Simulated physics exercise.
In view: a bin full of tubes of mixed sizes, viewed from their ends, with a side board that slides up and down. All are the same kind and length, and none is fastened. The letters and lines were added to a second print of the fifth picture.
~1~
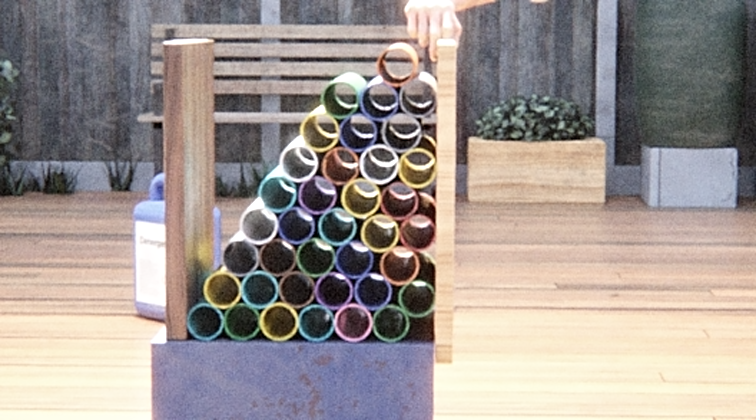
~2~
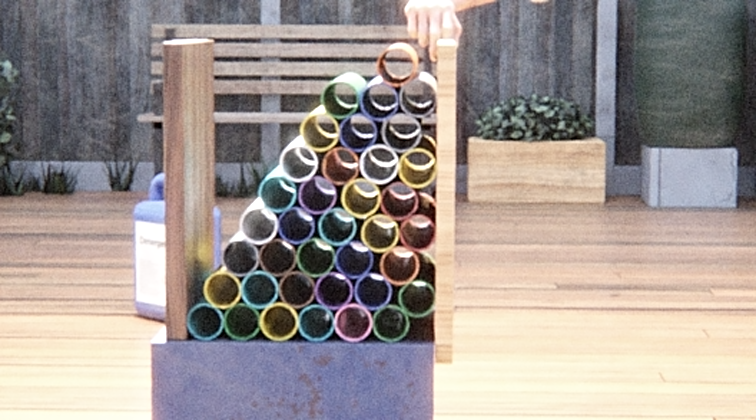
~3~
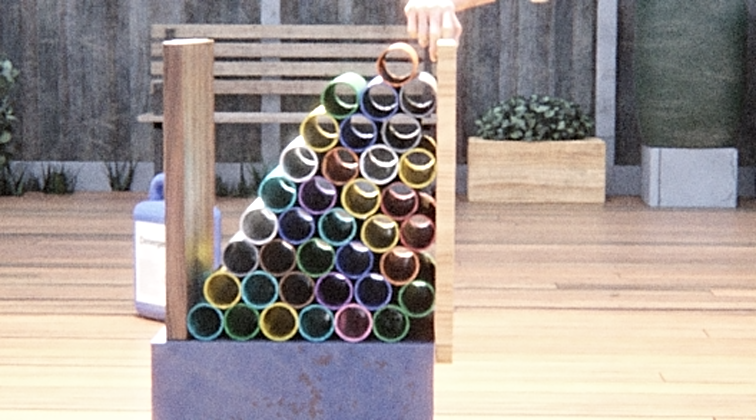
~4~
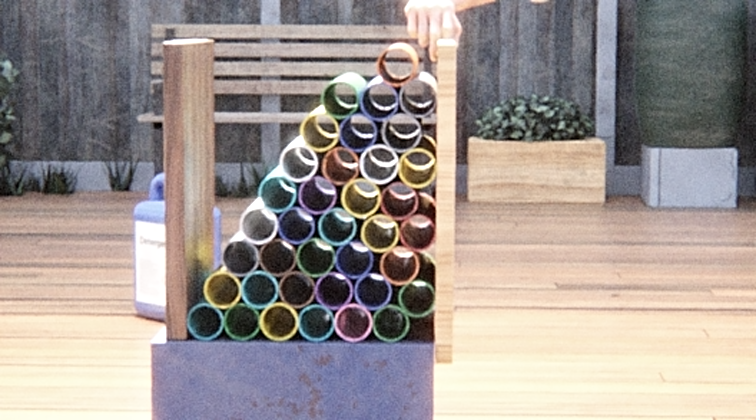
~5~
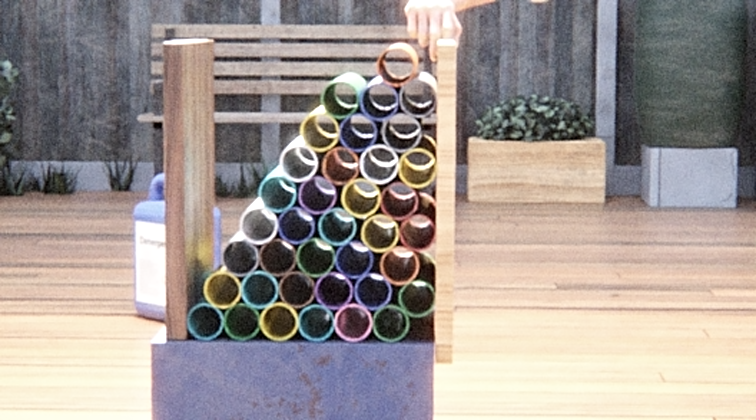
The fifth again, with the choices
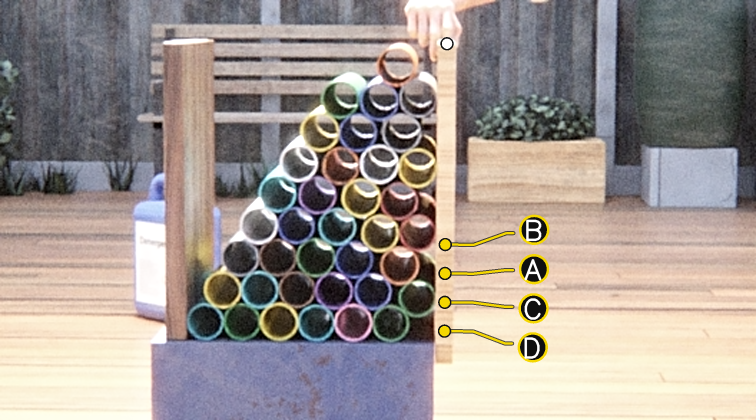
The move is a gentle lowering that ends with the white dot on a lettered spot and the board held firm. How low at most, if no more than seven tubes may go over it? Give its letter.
It can be let down to B.
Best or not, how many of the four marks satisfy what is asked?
One of the four.
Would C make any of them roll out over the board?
Yes.
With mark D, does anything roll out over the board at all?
At D: Yes.
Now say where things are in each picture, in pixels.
The first frame shows side board (445, 190); a turquoise tube (206, 321); a green tube (390, 323).
The second frame shows a green tube (390, 323); a brown tube (297, 289).
The third frame shows a blue tube (354, 260); a blue tube (296, 225).
The fourth frame shows a turquoise tube (277, 194); a grey tube (401, 133).
The fifth frame shows a grey tube (418, 98); side board (445, 190); a turquoise tube (206, 321).
On the copy, A at (445, 273); B at (446, 245); C at (445, 302); D at (445, 331); the white dot at (447, 44).
On B. First, top of the board (437, 128).
Then, top of the board (436, 220).
Finally, top of the board (436, 243), five out over the board.
By contrast, A more than seven out over the board; C more than seven out over the board; D more than seven out over the board.
